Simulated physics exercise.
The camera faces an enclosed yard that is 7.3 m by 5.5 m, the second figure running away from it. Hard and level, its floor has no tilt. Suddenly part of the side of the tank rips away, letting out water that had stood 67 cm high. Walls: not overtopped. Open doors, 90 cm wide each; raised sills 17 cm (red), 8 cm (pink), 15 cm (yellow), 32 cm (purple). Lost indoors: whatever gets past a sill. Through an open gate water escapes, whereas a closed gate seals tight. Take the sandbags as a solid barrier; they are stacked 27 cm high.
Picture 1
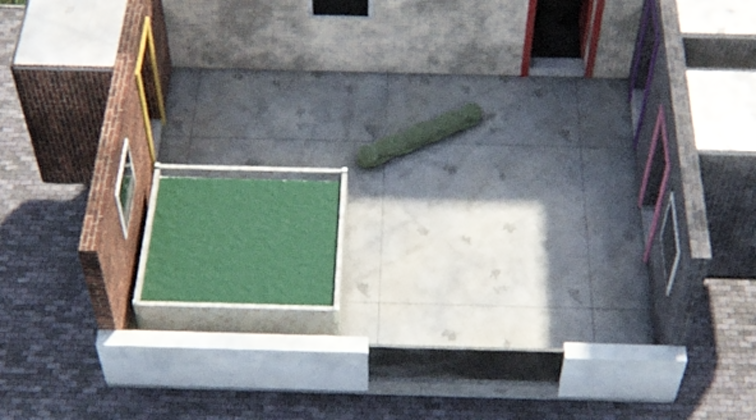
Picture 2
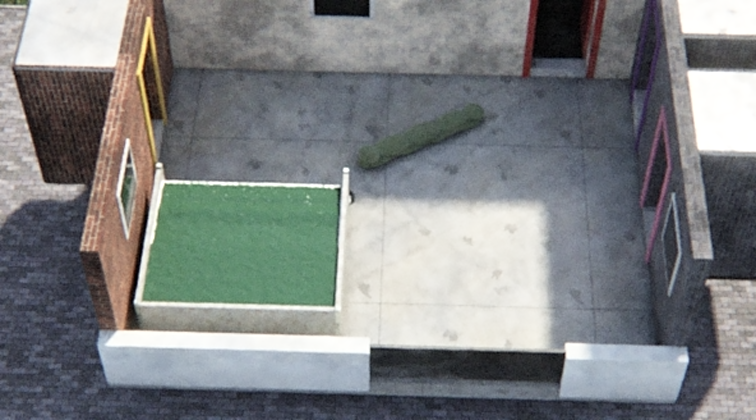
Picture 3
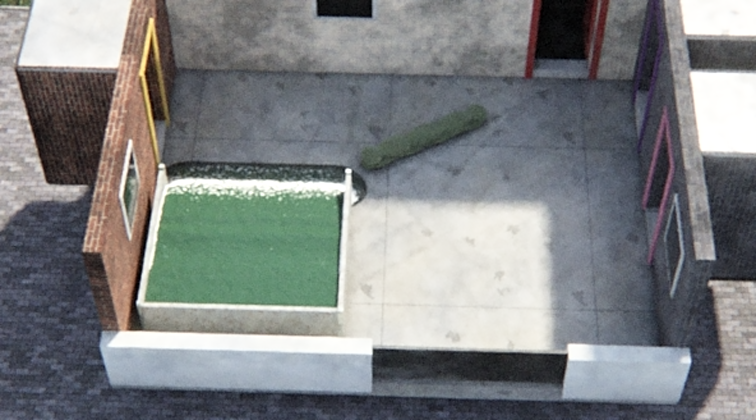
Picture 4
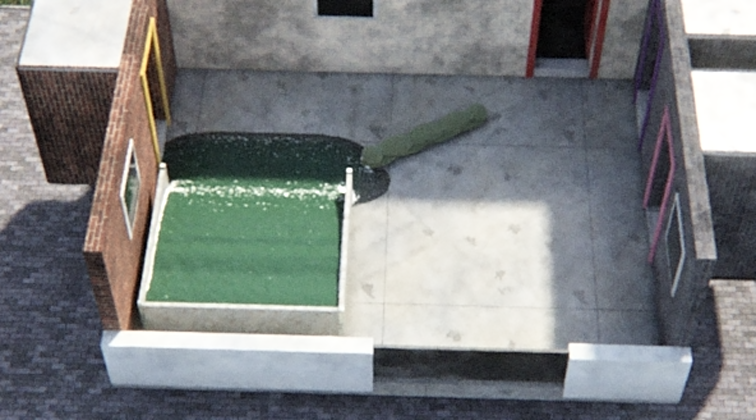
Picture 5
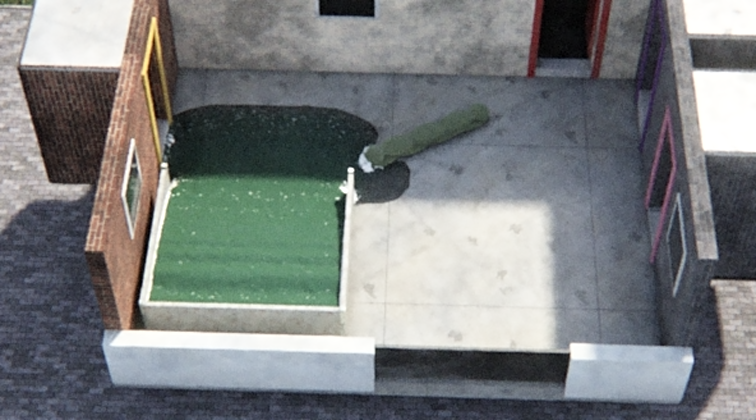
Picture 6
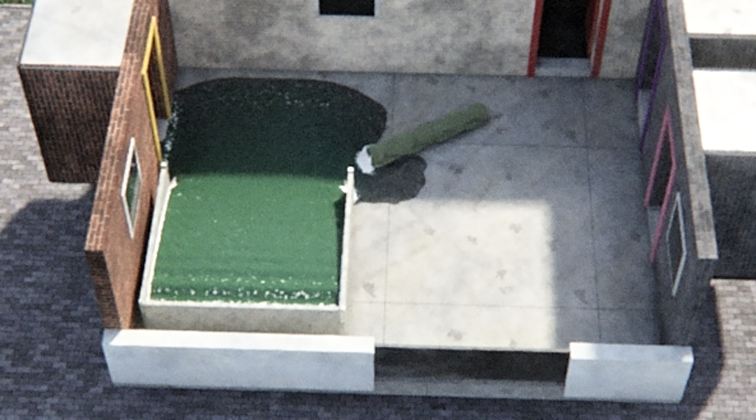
To begin with, a square tank of still green water stands at the left of a walled yard, near a long green roll lying on the bare floor. Then water pours out over the tank's far side, foaming white, and spreads as a dark sheet toward the back wall, also curling around the roll's near end.
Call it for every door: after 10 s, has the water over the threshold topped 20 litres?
Red door not topped, pink door not topped, yellow door topped, purple door not topped.
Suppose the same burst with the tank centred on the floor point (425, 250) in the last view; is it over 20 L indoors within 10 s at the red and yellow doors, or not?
For the red door, the amount is too high; for the yellow door, the amount is acceptable.
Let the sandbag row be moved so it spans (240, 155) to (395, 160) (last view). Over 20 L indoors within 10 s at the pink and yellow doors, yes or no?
Then: Pink over, yellow over.
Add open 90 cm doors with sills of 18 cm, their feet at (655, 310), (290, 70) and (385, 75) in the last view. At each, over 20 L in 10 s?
Note, doorways in listed order: Stays short, goes beyond, goes beyond.
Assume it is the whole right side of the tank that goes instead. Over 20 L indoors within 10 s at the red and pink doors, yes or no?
Red: Exceeding the limit; pink: Exceeding the limit.
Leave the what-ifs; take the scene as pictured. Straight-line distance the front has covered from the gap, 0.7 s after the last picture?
That's near 3.6 m in a straight line.
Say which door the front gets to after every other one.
Last: Pink.
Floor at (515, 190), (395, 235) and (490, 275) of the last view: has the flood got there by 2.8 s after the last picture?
Point 1: Reached; point 2: Unreached; point 3: Unreached.
Then, 0.7 s after the last picture water covers 30 % of the floor and is deepest (50 cm) near (179, 73); red door not reached, pink door not reached, yellow door 20 cm at the sill, 1 L in, purple door not reached.
Then, 1.5 s after the last picture water covers 40 % of the floor and is deepest (52 cm) near (190, 73); red door not reached, pink door not reached, yellow door 19 cm at the sill, 12 L in, purple door not reached.
Then, 2.8 s after the last picture water covers 45 % of the floor and is deepest (38 cm) near (630, 84); red door 15 cm at the sill, 0 L in, pink door not reached, yellow door 30 cm at the sill, 82 L in, purple door 22 cm at the sill, 0 L in.
Then, 5.3 s after the last picture water covers 85 % of the floor and is deepest (24 cm) near (366, 155); red door 11 cm at the sill, 0 L in, pink door 9 cm at the sill, 0 L in, yellow door 12 cm at the sill, 139 L in, purple door 20 cm at the sill, 0 L in.
Then, 9.3 s after the last picture water covers 95 % of the floor and is deepest (18 cm) near (280, 75); red door 9 cm at the sill, 1 L in, pink door 5 cm at the sill, 1 L in, yellow door 14 cm at the sill, 142 L in, purple door 9 cm at the sill, 0 L in.
